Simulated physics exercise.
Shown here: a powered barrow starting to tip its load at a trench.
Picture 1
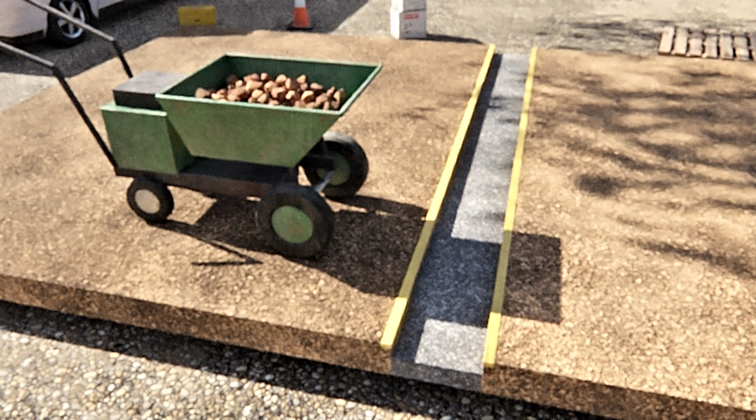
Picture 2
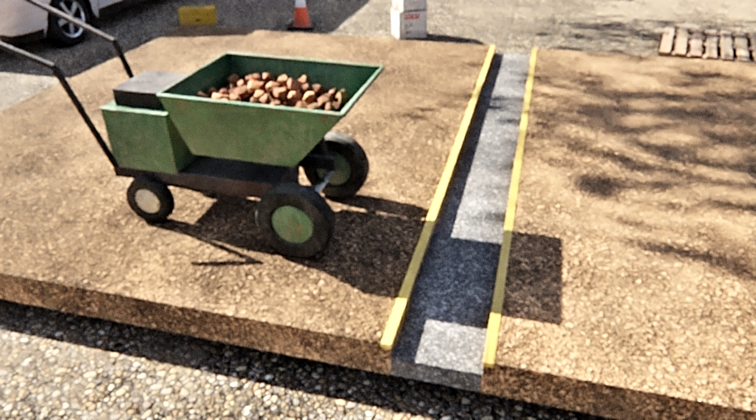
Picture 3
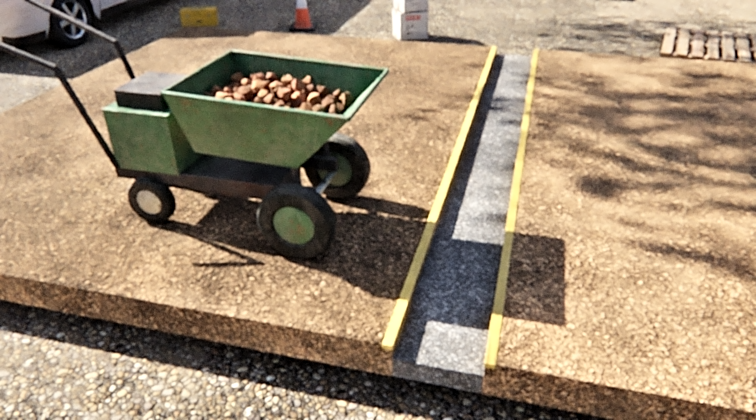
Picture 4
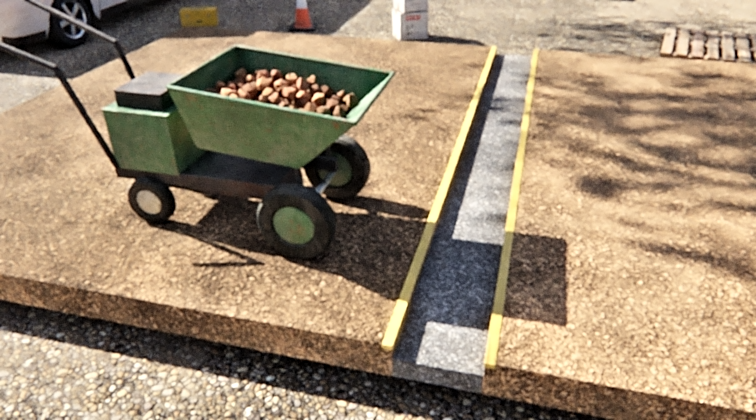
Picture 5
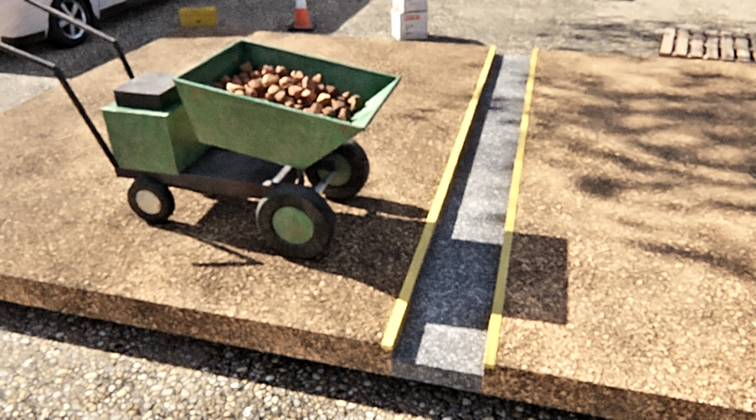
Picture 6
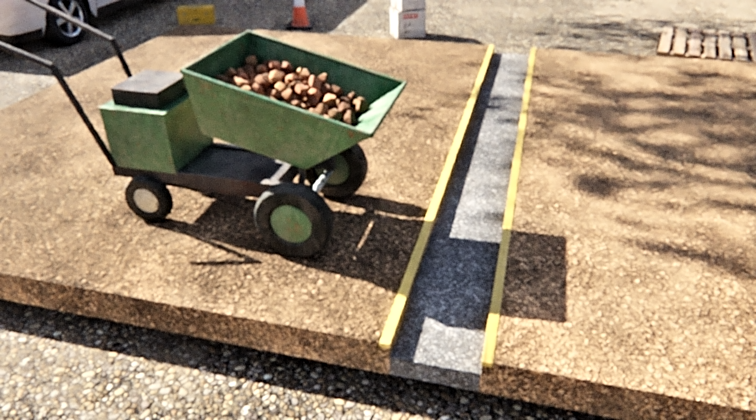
A green barrow loaded with brown lumps stood to the left of a narrow, yellow-edged strip, and its tray slowly tilted a little to the right while its wheels stayed in place.
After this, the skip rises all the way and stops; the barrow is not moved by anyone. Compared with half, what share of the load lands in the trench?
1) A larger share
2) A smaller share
1.
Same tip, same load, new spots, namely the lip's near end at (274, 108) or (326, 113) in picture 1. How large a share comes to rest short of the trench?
Around 40 and 10 per cent respectively.
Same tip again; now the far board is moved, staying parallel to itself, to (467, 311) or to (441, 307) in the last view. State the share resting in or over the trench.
Roughly 50 per cent, and 30 per cent.
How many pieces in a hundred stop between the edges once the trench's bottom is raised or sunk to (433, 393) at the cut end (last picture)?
Something like 100 %.
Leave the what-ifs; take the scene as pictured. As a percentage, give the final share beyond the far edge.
Result: Close to 10 %.
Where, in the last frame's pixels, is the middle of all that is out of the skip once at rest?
The centre ends up roughly at (470, 241).
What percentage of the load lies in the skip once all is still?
15 per cent, roughly.
Soon, skip tipped well over; all in the skip.
A while on, skip tipped steeply; most in the skip; about a quarter in or heaped over the trench; a stray few beyond it; a stray few falling.
Towards the end, skip tipped right over; a small part in the skip; most in or heaped over the trench; a small part beyond it.
Finally, skip tipped right over; a small part in the skip; most in or heaped over the trench; a small part beyond it.
